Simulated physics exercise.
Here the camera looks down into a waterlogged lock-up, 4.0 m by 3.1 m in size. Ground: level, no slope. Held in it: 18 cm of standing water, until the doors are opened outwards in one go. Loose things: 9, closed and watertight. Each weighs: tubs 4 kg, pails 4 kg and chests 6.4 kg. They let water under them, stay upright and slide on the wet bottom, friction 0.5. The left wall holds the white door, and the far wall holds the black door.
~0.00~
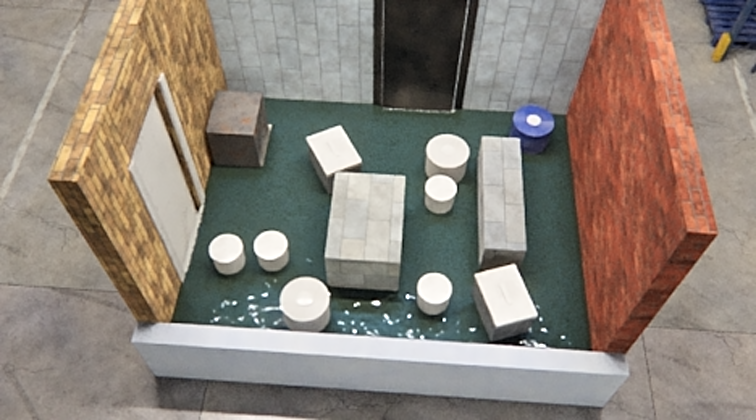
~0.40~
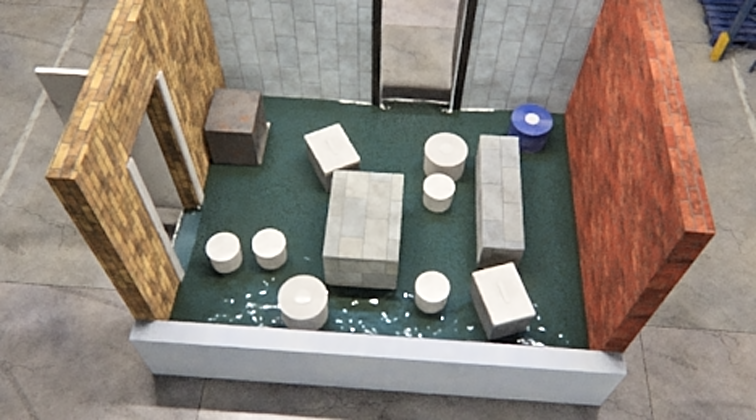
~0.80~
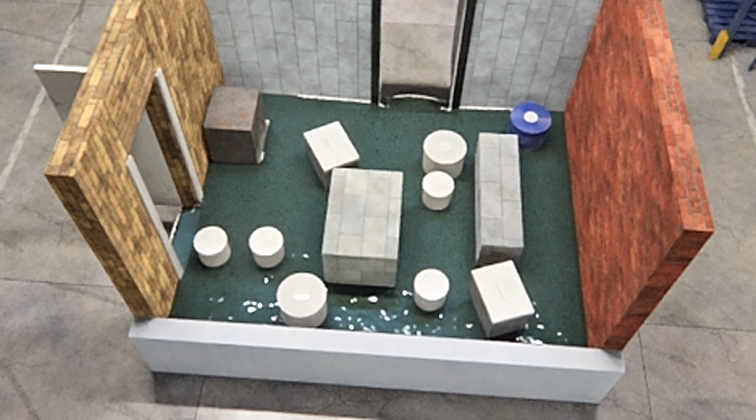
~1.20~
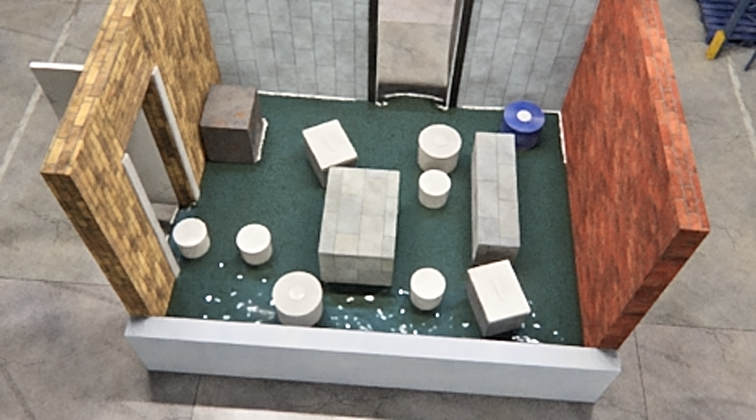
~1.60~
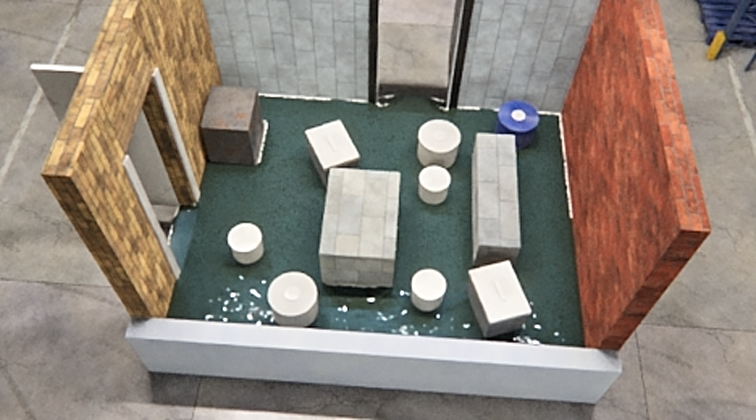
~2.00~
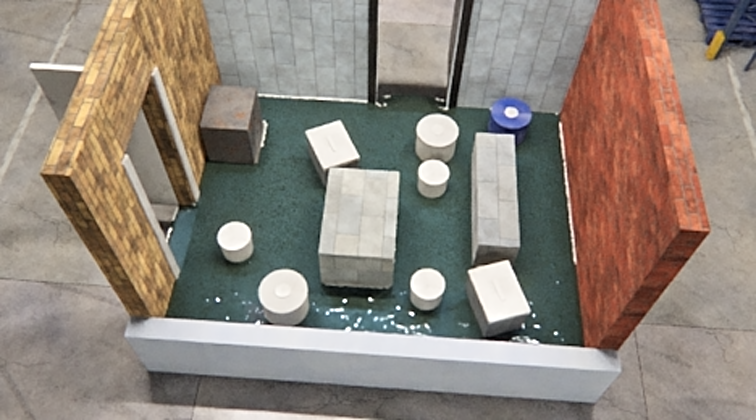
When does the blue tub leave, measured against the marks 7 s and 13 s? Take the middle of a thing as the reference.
It leaves before 7 s.
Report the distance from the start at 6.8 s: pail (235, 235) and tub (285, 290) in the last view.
Log: Item 1 gone out, item 2 150 cm.
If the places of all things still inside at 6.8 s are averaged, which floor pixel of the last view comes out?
I'd put it around (333, 230).
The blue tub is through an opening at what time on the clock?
Around 5.0 seconds.
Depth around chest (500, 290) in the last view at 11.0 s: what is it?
Depth: Near 8 cm.
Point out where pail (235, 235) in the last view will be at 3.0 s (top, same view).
(209, 228), roughly.
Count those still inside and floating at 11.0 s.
3.
After 3.0 s the blue tub is near (496, 108), 0.4 m from its start, afloat; 1 of 9 are out; 8 afloat.
After 6.8 s the blue tub has gone out (at 5.2 s); 4 of 9 are out; 5 afloat.
After 11.0 s the blue tub has gone out (at 5.2 s); 6 of 9 are out; 3 afloat.
After 15.0 s the blue tub has gone out (at 5.2 s); 6 of 9 are out; 3 afloat.
